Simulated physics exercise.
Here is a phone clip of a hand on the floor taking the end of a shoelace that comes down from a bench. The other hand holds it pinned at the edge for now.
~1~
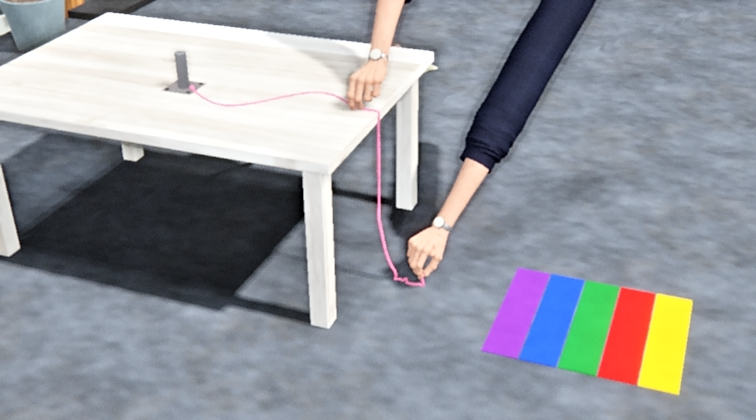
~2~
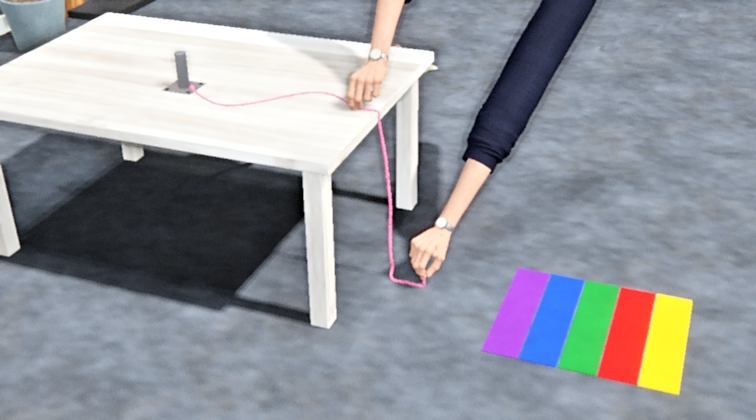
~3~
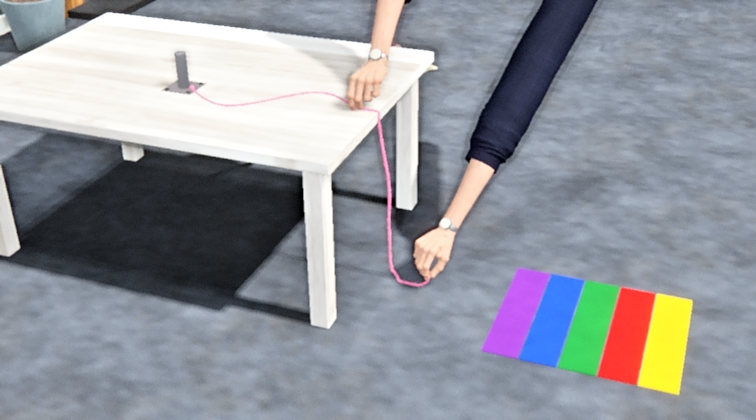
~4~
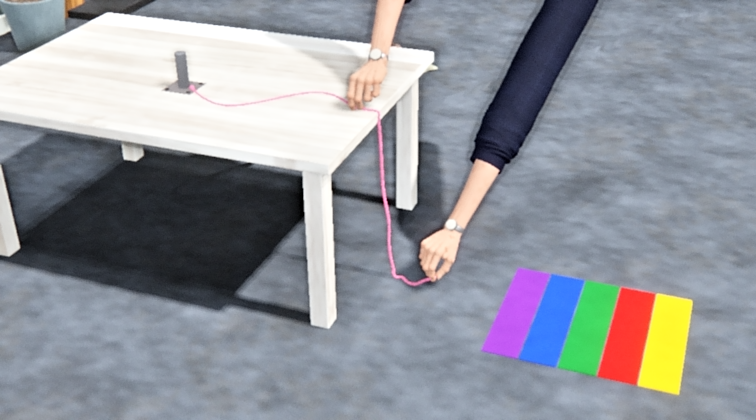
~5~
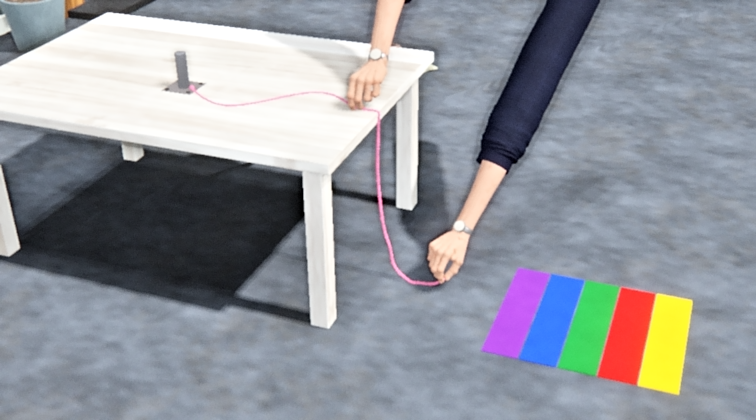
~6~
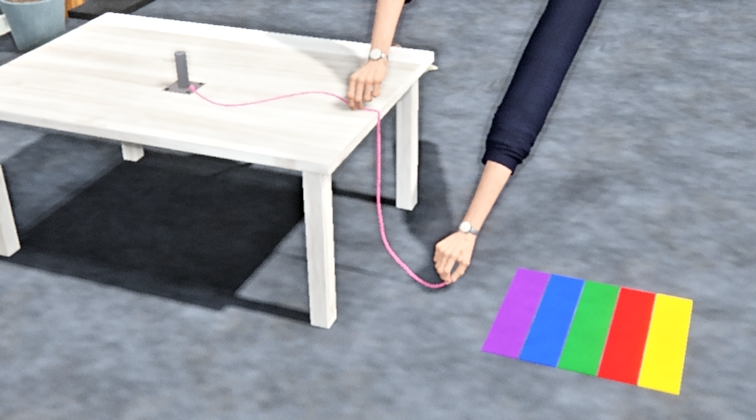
A hand on the floor slowly draws a pink shoelace's end right while another pins it.
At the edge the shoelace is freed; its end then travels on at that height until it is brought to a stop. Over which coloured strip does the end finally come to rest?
Over the green strip.
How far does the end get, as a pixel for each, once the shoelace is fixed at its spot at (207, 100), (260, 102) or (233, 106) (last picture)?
Try by try, around (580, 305), (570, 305) and (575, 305).
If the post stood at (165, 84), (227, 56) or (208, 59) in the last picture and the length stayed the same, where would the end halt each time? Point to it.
About (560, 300), then (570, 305), then (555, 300).
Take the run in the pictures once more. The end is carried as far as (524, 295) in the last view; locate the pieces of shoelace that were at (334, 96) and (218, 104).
Point one: (356, 109); point two: (242, 93).
Soon after, end near (524, 295); over purple.
Then, end near (564, 303); over blue.
At full stretch, end near (590, 308); over green. It halts on the green strip.
